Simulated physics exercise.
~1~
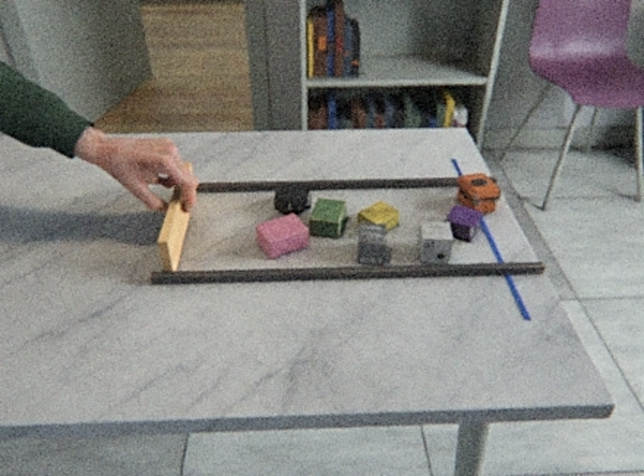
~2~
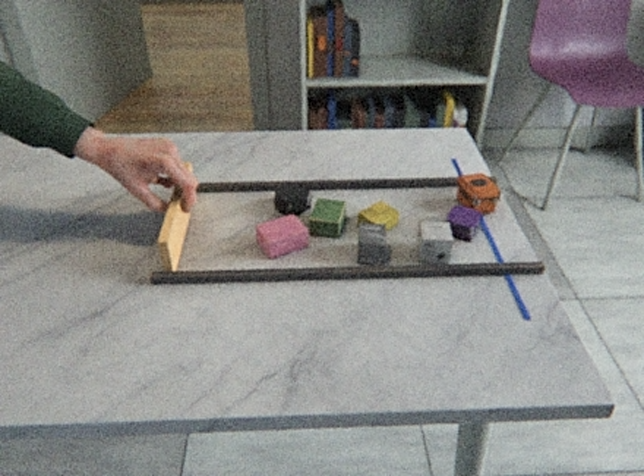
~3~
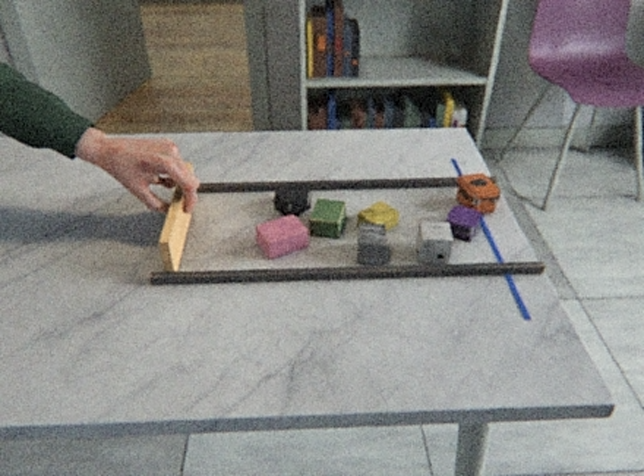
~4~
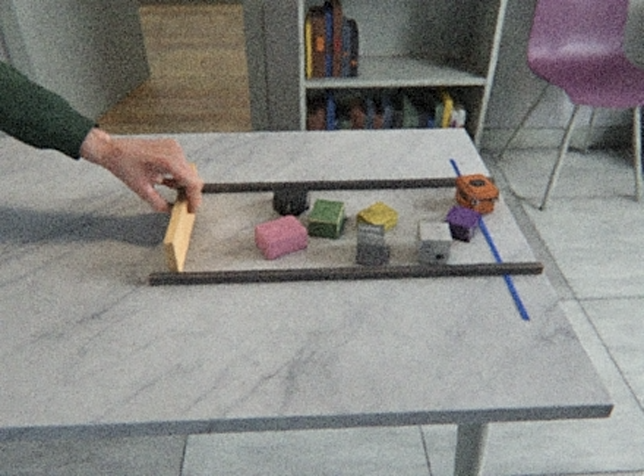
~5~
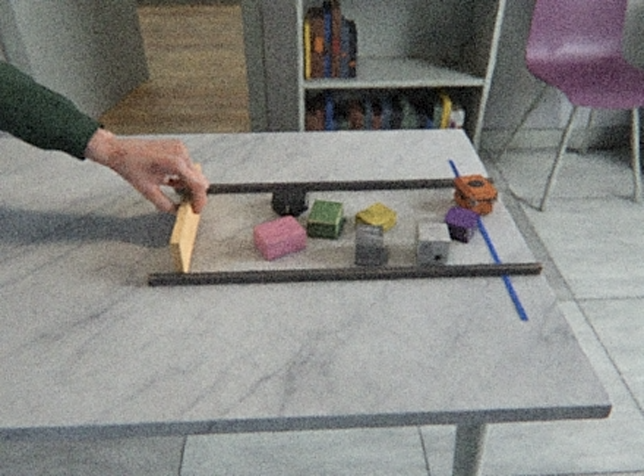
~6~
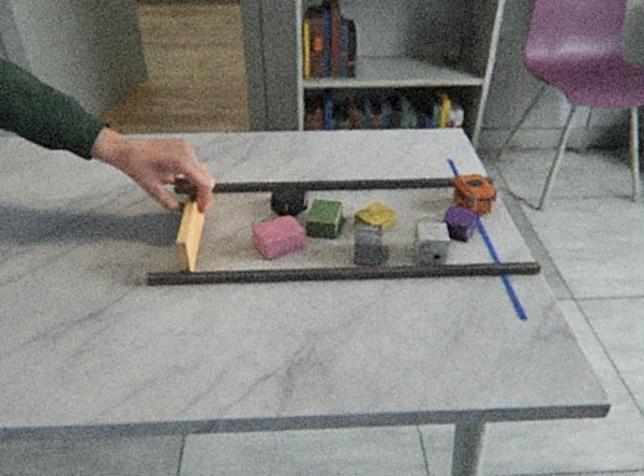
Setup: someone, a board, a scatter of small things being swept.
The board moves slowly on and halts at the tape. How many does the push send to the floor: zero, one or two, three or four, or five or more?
Drops: Above four.
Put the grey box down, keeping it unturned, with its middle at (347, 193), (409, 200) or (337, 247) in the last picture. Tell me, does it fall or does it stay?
Taking the spots in turn, it gets knocked off, then gets knocked off, then gets knocked off.
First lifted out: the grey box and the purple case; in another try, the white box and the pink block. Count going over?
Result, first then second: 3, 3.
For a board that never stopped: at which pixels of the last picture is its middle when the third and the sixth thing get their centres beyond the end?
At (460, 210) for the third, at (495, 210) for the sixth.
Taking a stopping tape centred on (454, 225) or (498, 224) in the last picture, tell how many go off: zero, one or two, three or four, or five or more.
The falls would be 1 or 2; more than four.
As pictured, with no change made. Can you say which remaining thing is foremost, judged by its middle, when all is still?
Nearest at the end: The pink block.
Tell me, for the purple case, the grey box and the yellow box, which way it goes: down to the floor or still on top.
So the purple case falls away, then the grey box falls away, and finally the yellow box falls away.
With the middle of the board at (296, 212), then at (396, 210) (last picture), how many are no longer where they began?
At first I count 4, and then 7.
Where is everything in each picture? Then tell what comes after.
The first frame shows orange case (477, 194); purple case (463, 224); white box (434, 242); board (179, 214); tape (484, 224).
The second frame shows purple case (463, 224); black case (292, 201).
The third frame shows white box (434, 242); green block (328, 218).
The fourth frame shows orange case (476, 194); yellow box (377, 219).
The fifth frame shows purple case (460, 225); pink block (280, 237).
The sixth frame shows orange case (473, 194); purple case (459, 224); white box (431, 243); board (194, 215); tape (480, 224).
Soon after, none off yet; orange case at rest near (473, 194); purple case at rest near (459, 224); white box at rest near (431, 243).
Then, none off yet; orange case at rest near (473, 194); purple case at rest near (459, 224); white box moved about its own width near (456, 242).
Further on, none off yet; orange case moved a little near (490, 190); purple case moved about its own width near (509, 227); white box moved well along near (534, 244).
At rest, the number that fall off is five or more; fallen, grey box, yellow box, white box, purple case and orange case.
